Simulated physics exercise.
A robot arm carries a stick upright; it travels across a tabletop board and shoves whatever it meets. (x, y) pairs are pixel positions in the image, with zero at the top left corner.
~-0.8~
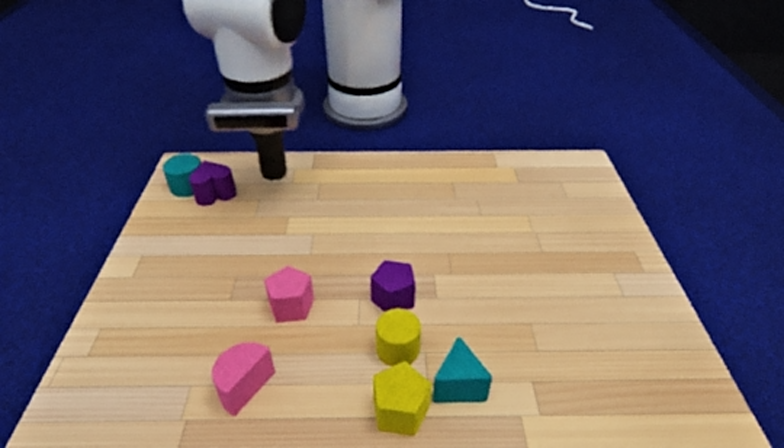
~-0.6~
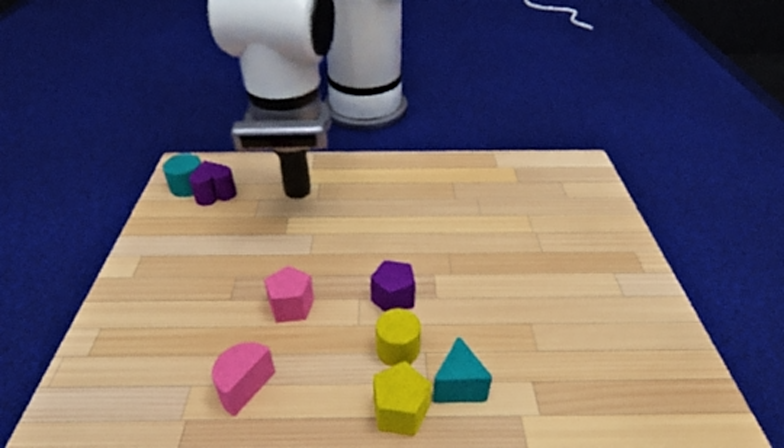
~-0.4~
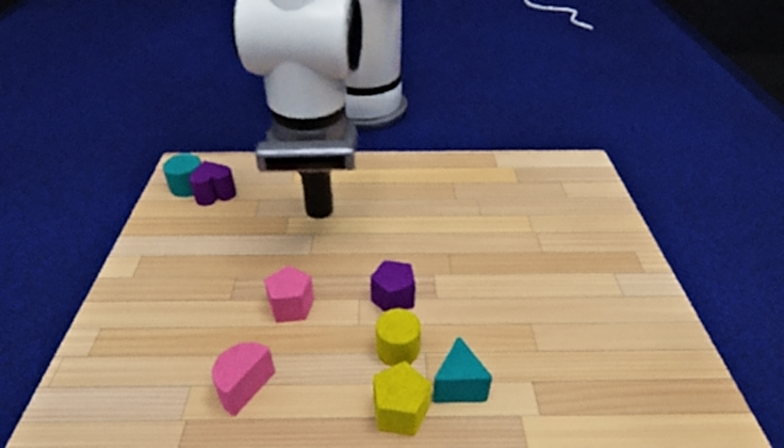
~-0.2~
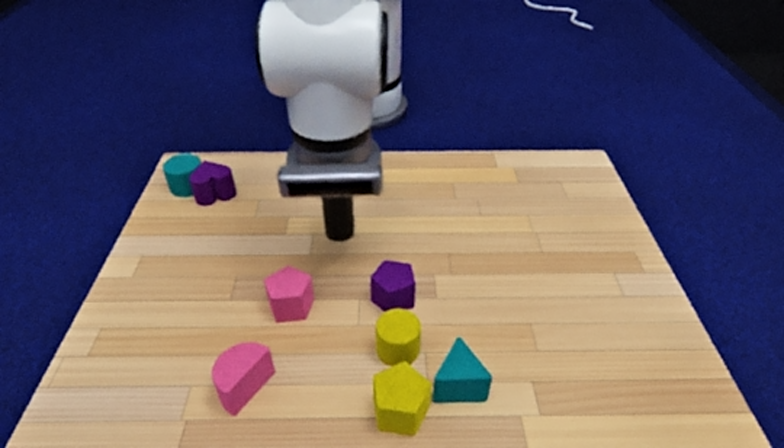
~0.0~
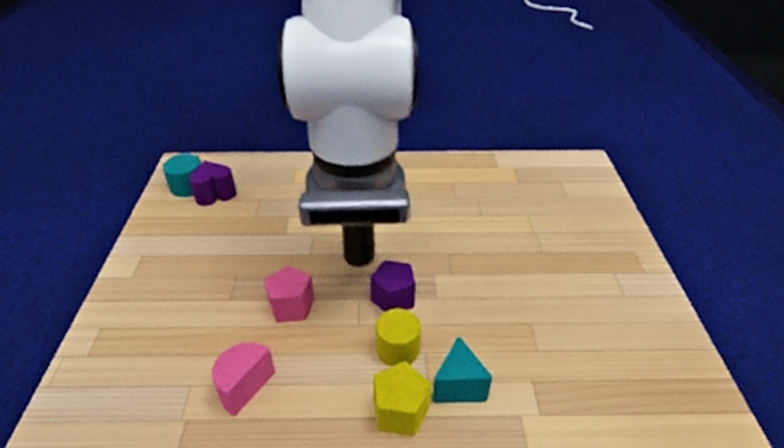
In the video, a white robot arm with a black stick moves forward and to the right over a wooden board, bringing the stick near a purple pentagonal block while the pink, yellow, teal and purple blocks stay still.
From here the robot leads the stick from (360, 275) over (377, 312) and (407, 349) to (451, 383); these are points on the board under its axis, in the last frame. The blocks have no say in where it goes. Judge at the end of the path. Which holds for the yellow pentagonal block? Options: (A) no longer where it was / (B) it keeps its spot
Correct choice: A.
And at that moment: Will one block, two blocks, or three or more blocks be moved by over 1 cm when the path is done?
Answer: Three or more.
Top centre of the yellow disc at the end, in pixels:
At roughly (455, 398).
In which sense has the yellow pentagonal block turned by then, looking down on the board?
The block turns clockwise.
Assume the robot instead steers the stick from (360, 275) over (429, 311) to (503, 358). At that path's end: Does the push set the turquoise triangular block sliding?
Yes.
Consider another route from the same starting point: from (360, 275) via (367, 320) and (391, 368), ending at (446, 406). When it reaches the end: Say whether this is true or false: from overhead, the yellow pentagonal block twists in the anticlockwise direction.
It is false.
On the path given first. One third of the way, stick at (376, 294); purple pentagonal block at (414, 289), turned 40° anticlockwise.
Two thirds of the way, stick at (407, 331); purple pentagonal block at (423, 292), turned 60° anticlockwise; yellow disc at (423, 357); yellow pentagonal block at (403, 401), turned 25° clockwise; turquoise triangular block at (465, 365).
At the end, stick at (453, 366); purple pentagonal block at (423, 292), turned 60° anticlockwise; yellow disc at (455, 398); yellow pentagonal block at (403, 418), turned 70° clockwise; turquoise triangular block at (500, 385), turned 45° anticlockwise.
